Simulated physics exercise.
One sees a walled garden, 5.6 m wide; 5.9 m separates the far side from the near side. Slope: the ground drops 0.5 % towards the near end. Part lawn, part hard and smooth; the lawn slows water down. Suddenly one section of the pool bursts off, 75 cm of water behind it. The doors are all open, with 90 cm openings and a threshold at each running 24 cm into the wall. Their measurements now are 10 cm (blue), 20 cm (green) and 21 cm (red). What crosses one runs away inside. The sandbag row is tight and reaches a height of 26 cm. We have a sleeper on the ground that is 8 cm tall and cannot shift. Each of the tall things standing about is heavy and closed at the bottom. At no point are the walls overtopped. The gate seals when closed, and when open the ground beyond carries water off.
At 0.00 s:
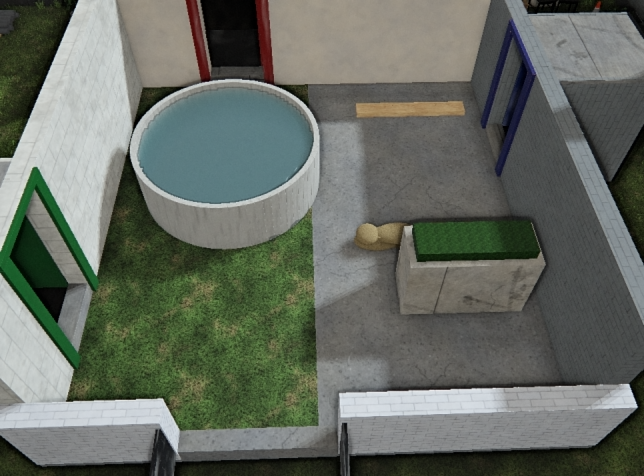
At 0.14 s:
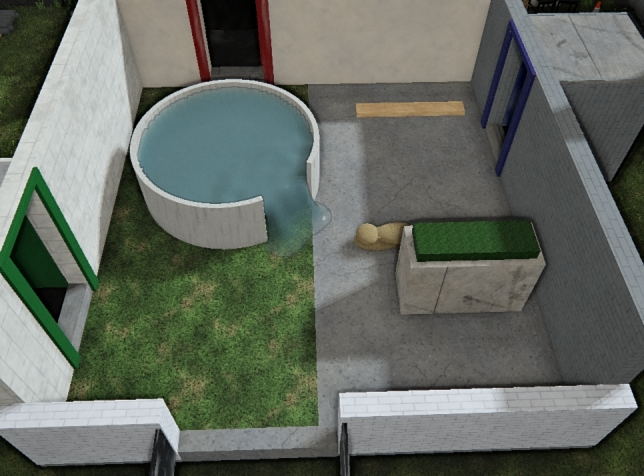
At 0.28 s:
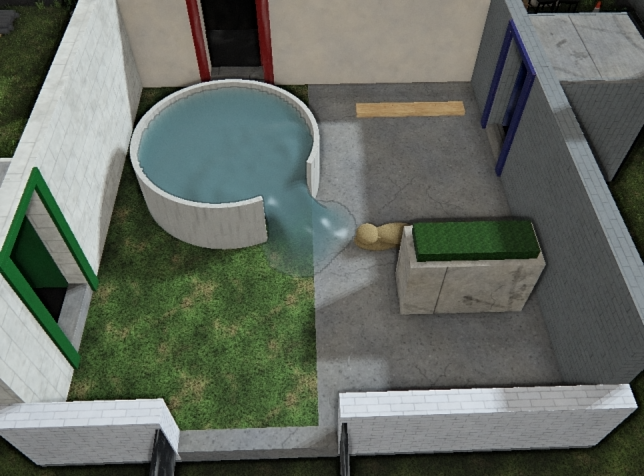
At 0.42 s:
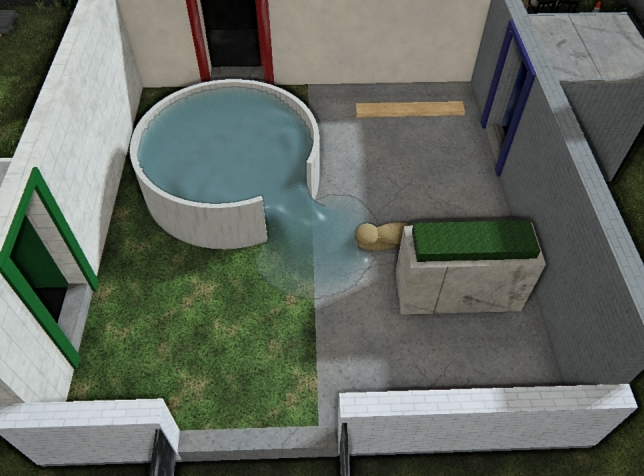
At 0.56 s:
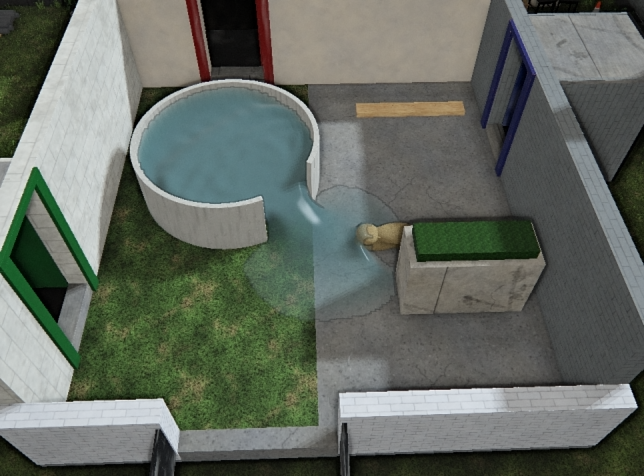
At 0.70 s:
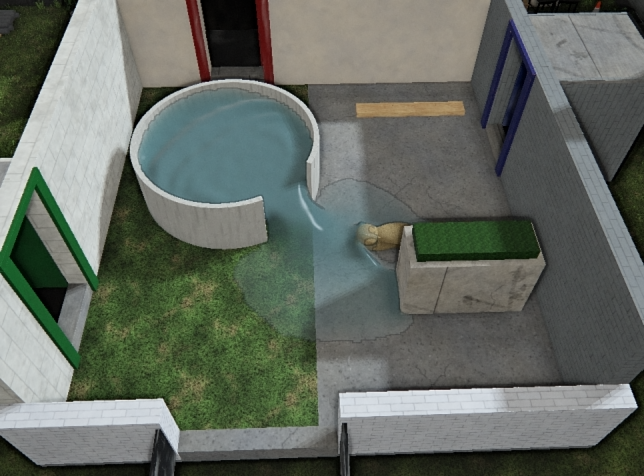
A round pool in a walled yard bursts open and water spreads over grass and paving.
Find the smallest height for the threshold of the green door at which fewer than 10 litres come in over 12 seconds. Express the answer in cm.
The smallest such height is near 5.5 cm.
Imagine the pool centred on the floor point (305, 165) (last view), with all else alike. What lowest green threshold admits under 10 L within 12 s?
Roughly 8.0 centimetres.
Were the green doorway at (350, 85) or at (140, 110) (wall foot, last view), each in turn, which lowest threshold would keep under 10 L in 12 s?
Roughly 5.0 cm for the first and 7.0 cm for the second.
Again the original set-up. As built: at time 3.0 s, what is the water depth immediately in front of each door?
In cm: Blue 10, green 0, red 0.
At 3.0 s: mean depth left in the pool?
Roughly 41 cm on average.
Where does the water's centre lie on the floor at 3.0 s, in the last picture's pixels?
Look at about (311, 229) in the last view.
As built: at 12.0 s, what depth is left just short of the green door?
The depth there is around 7.0 cm.
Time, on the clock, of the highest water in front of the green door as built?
Crest at t of about 11.0 s.
After 1.4 s water covers 30 % of the floor, deepest (42 cm) near (293, 231); it has not reached the green door.
After 3.0 s water covers 50 % of the floor, deepest (35 cm) near (539, 303); it has not reached the green door.
After 12.0 s water covers 95 % of the floor, deepest (12 cm) near (361, 423); 7 cm at the green door, 0 litres in over its 20 cm threshold.
At the green door as built, the water arrived by 4.9 s and peaked near 8 cm at 10.8 s.
With a threshold of 4.5 cm, 25 litres would have come in within the 12 s; with 6.5 cm, 3 litres. So under 10 litres takes about 5.5 cm.
